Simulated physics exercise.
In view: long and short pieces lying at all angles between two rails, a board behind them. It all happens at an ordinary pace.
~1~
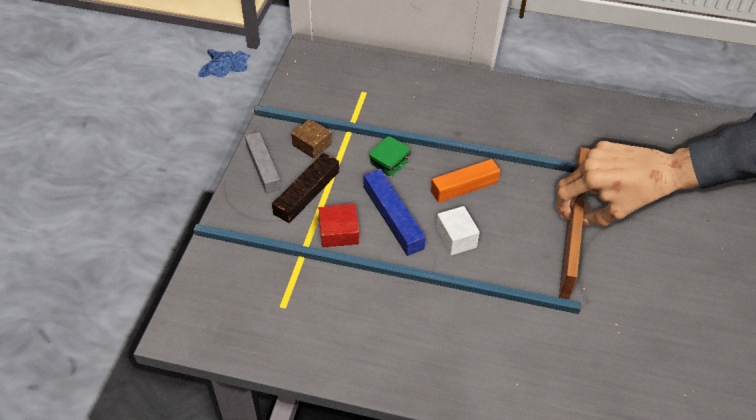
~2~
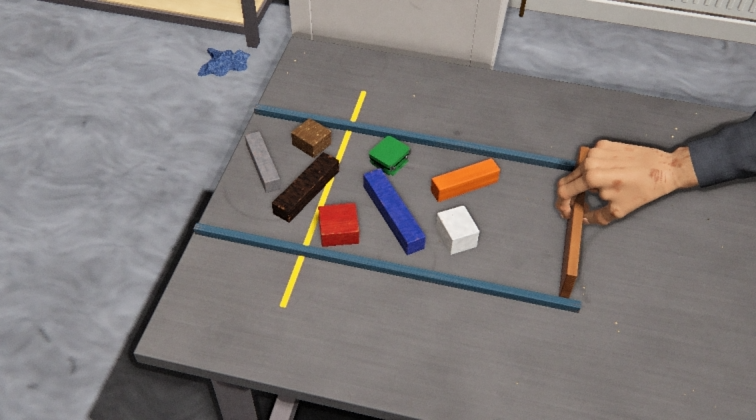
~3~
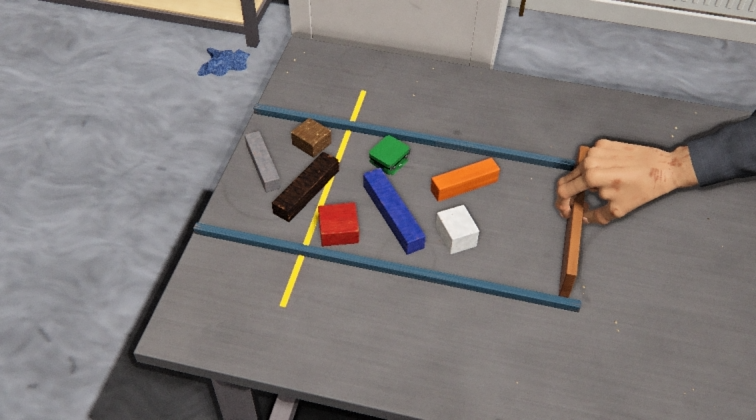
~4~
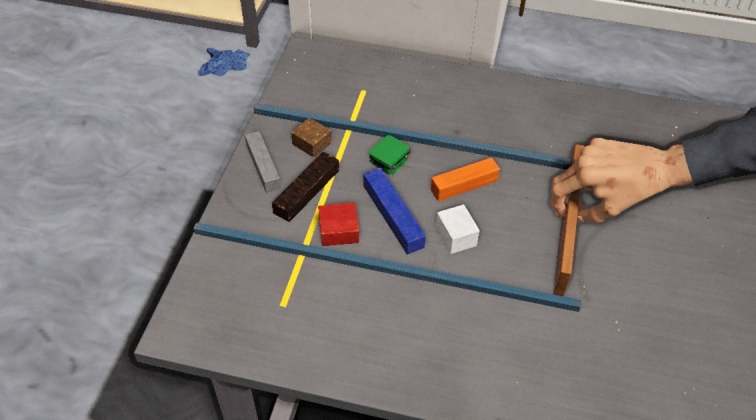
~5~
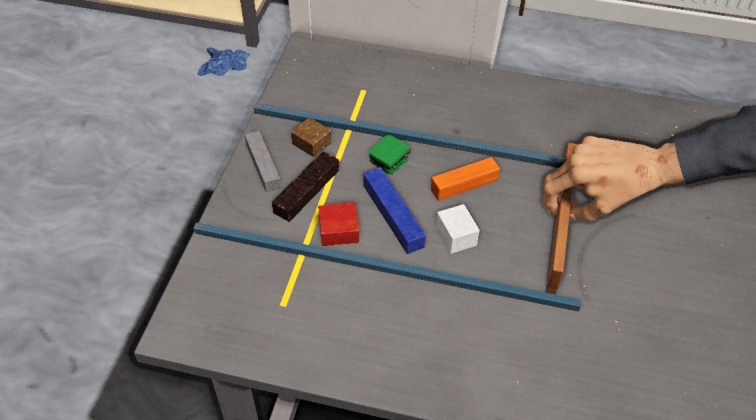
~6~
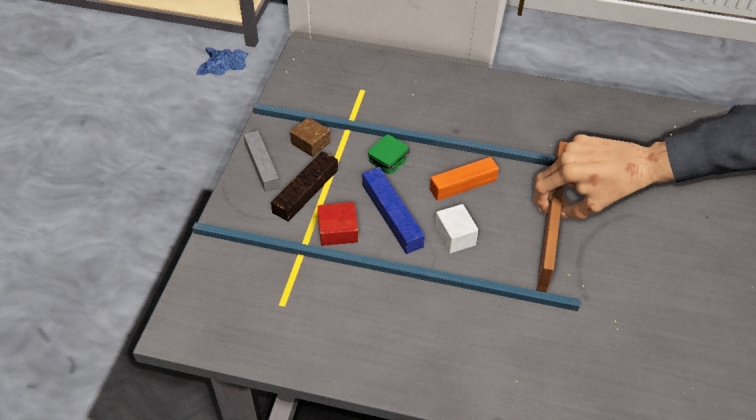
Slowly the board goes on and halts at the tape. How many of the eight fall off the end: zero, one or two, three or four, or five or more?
In the end the number that fall off is zero.
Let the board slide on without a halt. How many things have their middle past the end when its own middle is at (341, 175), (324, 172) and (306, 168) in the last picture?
Past the end: 0, 0 and 1.
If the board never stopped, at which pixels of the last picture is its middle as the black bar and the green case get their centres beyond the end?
About (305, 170), and (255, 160) for the other.
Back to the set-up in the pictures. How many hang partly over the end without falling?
It comes to 1.
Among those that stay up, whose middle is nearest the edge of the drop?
The grey bar.
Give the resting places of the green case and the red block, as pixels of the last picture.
First (313, 133), then (250, 212).
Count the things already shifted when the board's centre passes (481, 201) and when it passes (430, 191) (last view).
The counts are 2 and 3.
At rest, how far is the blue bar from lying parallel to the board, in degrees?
Roughly 25° out of line.
A little later, none off yet; grey bar at rest near (261, 161); brown block at rest near (310, 137); black bar at rest near (306, 186).
When it is over, the number that fall off is zero.
